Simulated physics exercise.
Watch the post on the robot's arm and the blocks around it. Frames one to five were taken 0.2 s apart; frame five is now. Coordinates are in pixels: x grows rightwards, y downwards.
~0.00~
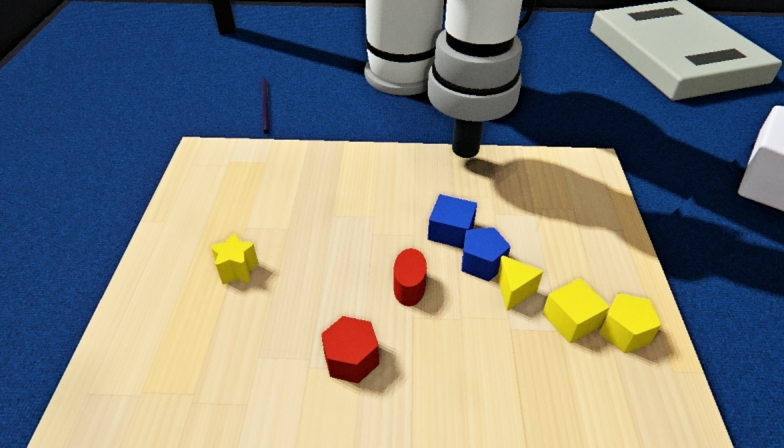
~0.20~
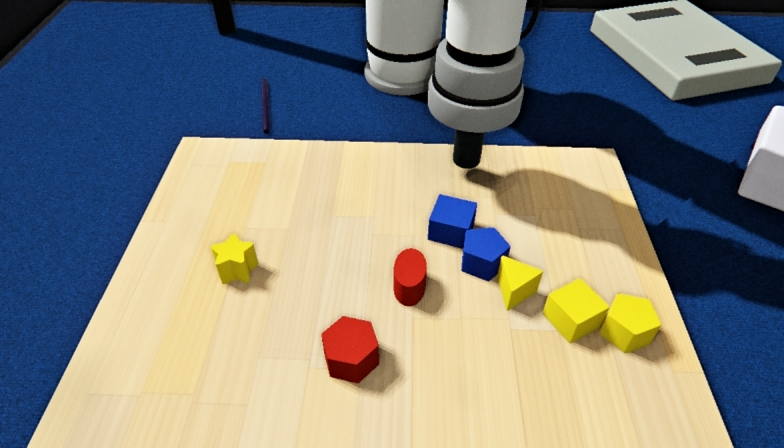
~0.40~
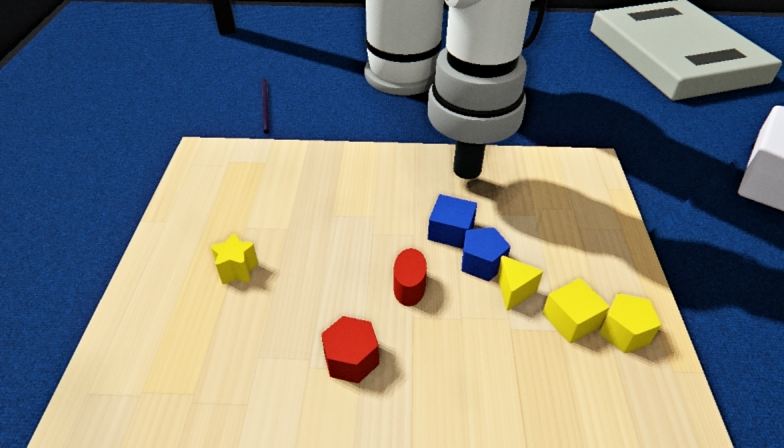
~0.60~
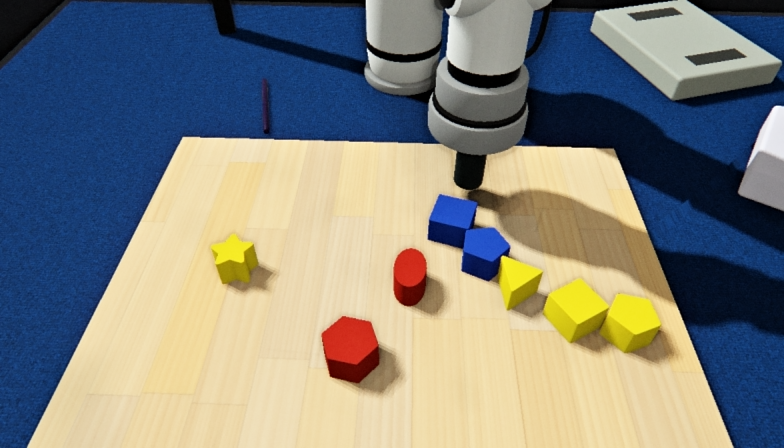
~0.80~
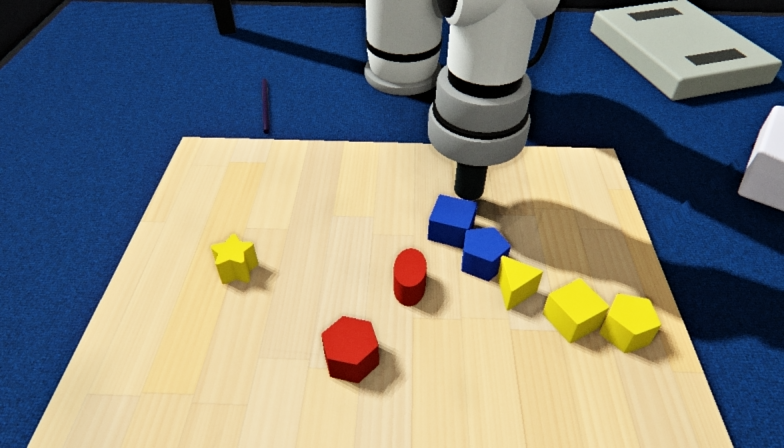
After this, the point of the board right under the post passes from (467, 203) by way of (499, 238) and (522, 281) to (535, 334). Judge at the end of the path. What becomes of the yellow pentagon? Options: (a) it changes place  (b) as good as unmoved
It's b.
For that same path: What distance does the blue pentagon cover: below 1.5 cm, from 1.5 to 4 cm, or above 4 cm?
The answer here is less than 1.5 cm.
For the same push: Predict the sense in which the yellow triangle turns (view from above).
It twists with the clock when seen from above.
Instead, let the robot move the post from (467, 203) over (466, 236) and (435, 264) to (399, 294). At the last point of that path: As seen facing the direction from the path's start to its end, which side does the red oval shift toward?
The shift goes right.
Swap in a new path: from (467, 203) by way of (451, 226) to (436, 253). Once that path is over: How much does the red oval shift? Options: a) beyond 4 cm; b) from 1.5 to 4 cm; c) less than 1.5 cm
(b)
On the path given first. One third of the way, post at (501, 227); nothing pushed yet.
Two thirds of the way, post at (525, 271); blue pentagon at (482, 248); yellow triangle at (522, 285).
At the end, post at (539, 323); blue pentagon at (482, 248); yellow triangle at (524, 337), turned 25° clockwise; yellow four-sided block at (585, 310), turned 45° anticlockwise; yellow pentagon not moved.
